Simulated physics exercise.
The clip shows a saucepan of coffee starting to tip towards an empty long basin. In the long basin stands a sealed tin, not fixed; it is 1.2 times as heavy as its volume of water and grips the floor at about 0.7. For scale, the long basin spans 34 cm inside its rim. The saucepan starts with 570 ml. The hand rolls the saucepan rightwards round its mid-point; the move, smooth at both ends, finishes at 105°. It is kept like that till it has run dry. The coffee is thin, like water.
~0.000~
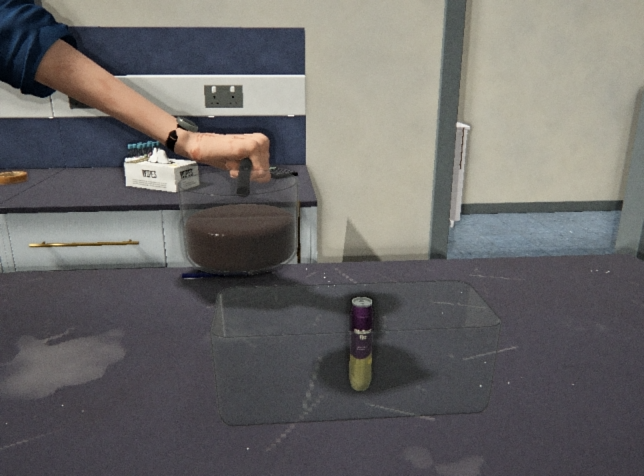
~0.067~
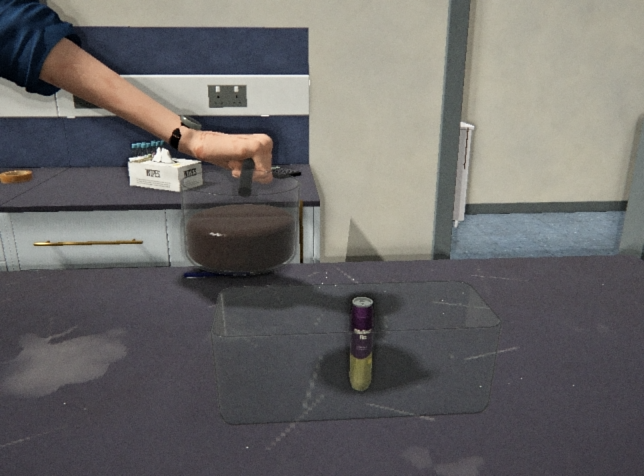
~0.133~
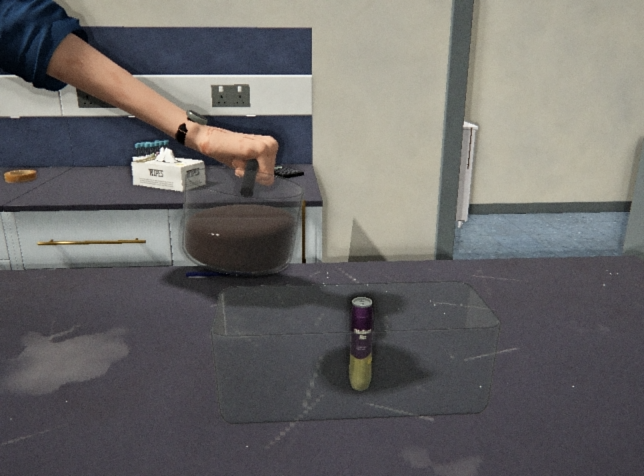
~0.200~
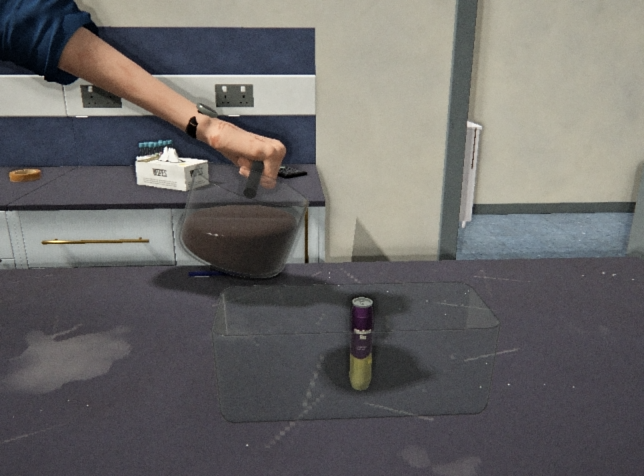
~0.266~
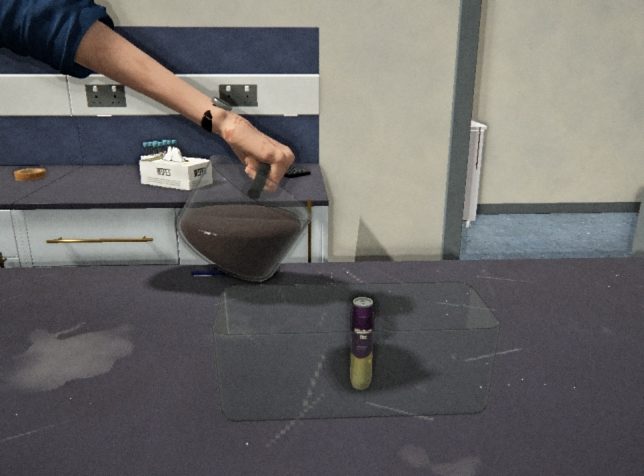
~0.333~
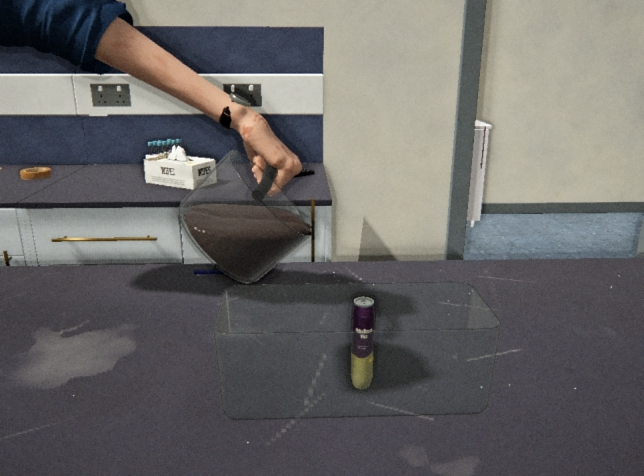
To begin with, a hand holds a clear saucepan of dark coffee level above a table, behind an empty, long see-through basin and a purple-and-yellow tin. The hand then rolls the saucepan rightwards, gently at first, until it leans steeply, the coffee shifting towards its lower side.
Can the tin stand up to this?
It stays up.
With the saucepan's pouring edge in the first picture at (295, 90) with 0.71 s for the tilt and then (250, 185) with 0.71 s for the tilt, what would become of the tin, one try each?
First it falls; then it stays up.
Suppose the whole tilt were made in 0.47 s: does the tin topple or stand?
The tin keeps standing.
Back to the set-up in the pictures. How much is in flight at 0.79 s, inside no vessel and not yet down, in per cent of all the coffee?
Near 8 in a hundred.
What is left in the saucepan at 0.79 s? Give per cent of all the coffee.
Near 10 in a hundred.
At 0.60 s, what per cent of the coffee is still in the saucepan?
Near 38 in a hundred.
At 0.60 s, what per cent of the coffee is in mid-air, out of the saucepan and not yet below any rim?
About 30 per cent.
By 0.60 s the tilt is 98° and 38 per cent is still to pour; the tin stands where it began.
By 0.79 s the tilt is 105° and 10 per cent is still to pour; the tin stands 1 cm from where it began.
By 0.99 s the tilt is 105° and 1 per cent is still to pour; the tin stands where it began.
By 1.21 s the tilt is 105° and 0 per cent is still to pour; the tin stands where it began.
At rest the tin stands 1 cm from where it began.
